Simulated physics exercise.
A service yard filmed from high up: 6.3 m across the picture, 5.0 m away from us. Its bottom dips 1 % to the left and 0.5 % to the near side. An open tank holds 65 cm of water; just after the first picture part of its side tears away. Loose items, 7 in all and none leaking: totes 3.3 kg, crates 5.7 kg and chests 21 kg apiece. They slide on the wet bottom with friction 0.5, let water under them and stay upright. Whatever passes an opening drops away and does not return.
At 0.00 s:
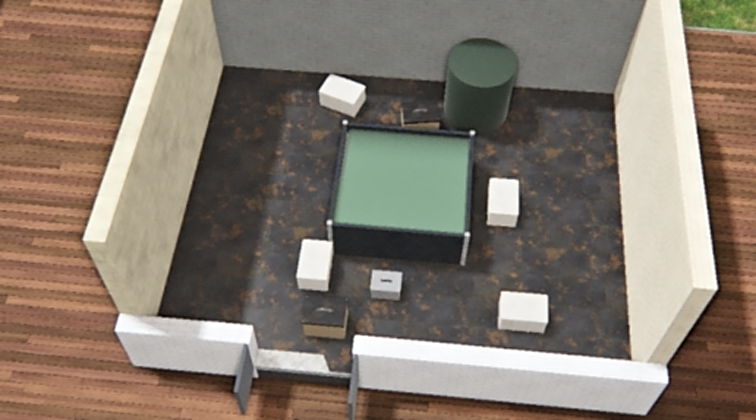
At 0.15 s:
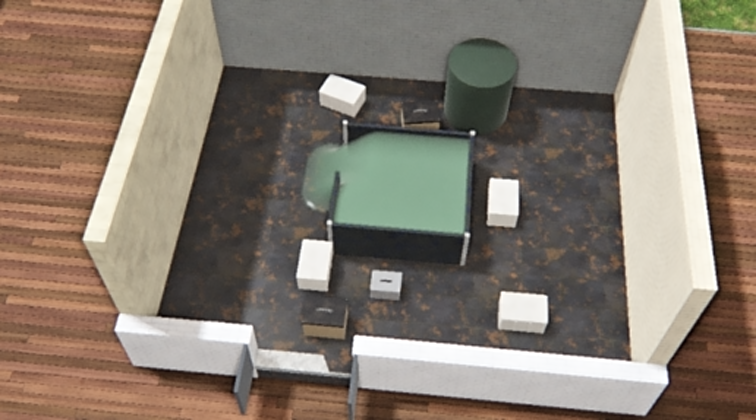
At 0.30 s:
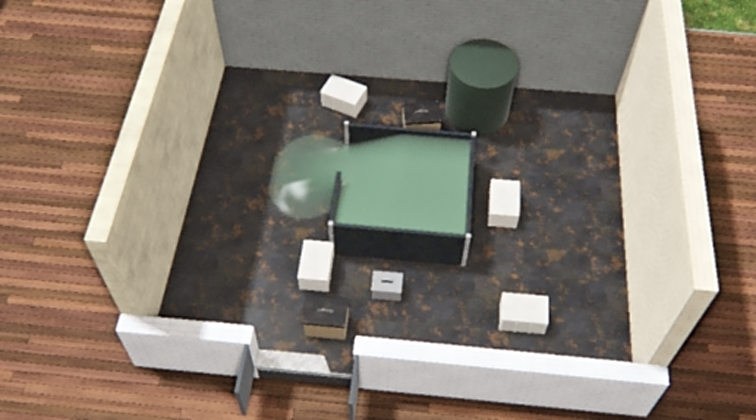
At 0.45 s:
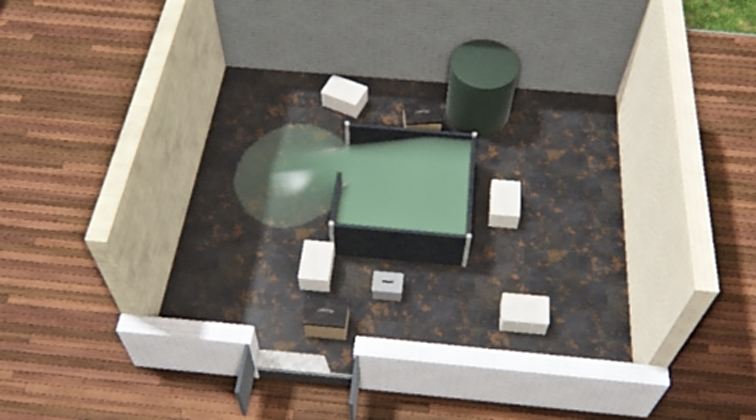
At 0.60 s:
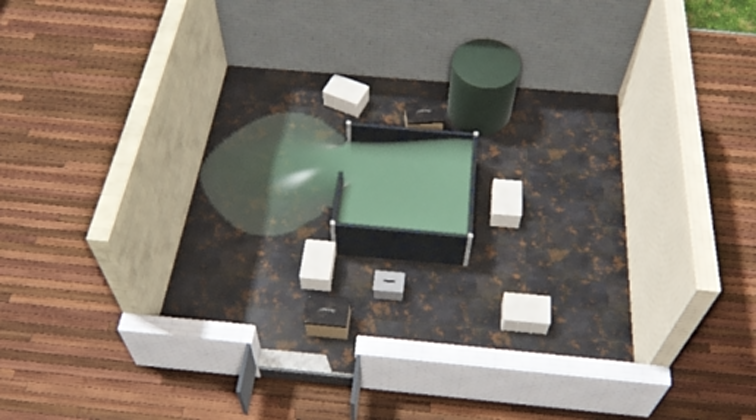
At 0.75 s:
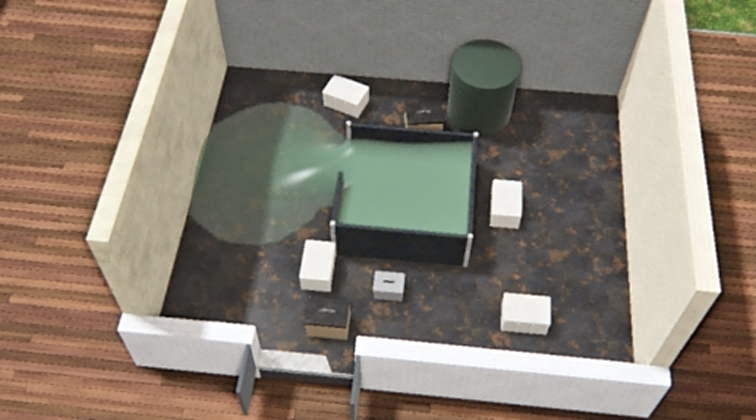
Open tank of green water losing part of its left side, water spreading leftward across the dark yard floor between scattered boxes.
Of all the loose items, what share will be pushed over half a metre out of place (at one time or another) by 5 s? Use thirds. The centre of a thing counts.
It is under a third.
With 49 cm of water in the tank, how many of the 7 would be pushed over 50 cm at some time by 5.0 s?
Then 1.
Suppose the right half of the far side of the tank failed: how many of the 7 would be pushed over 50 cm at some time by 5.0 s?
Then 2.
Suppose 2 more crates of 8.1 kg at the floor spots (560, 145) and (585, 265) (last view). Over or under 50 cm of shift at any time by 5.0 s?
In that order: Under, less.
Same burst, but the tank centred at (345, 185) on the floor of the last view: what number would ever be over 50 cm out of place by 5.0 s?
In that case 2 of them.
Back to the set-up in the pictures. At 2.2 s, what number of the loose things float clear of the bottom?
I count 0.
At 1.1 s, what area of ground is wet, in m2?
About 9.0 m2.
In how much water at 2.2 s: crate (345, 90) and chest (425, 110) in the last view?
About 0 and 0 cm.
After 1.1 s 0 of 7 are over 50 cm from their spots; 0 afloat.
After 2.2 s 0 of 7 are over 50 cm from their spots; 0 afloat.
After 3.5 s 1 of 7 are over 50 cm from their spots; 1 afloat.
After 5.0 s 2 of 7 are over 50 cm from their spots, and 2 have been at some point; 2 afloat.
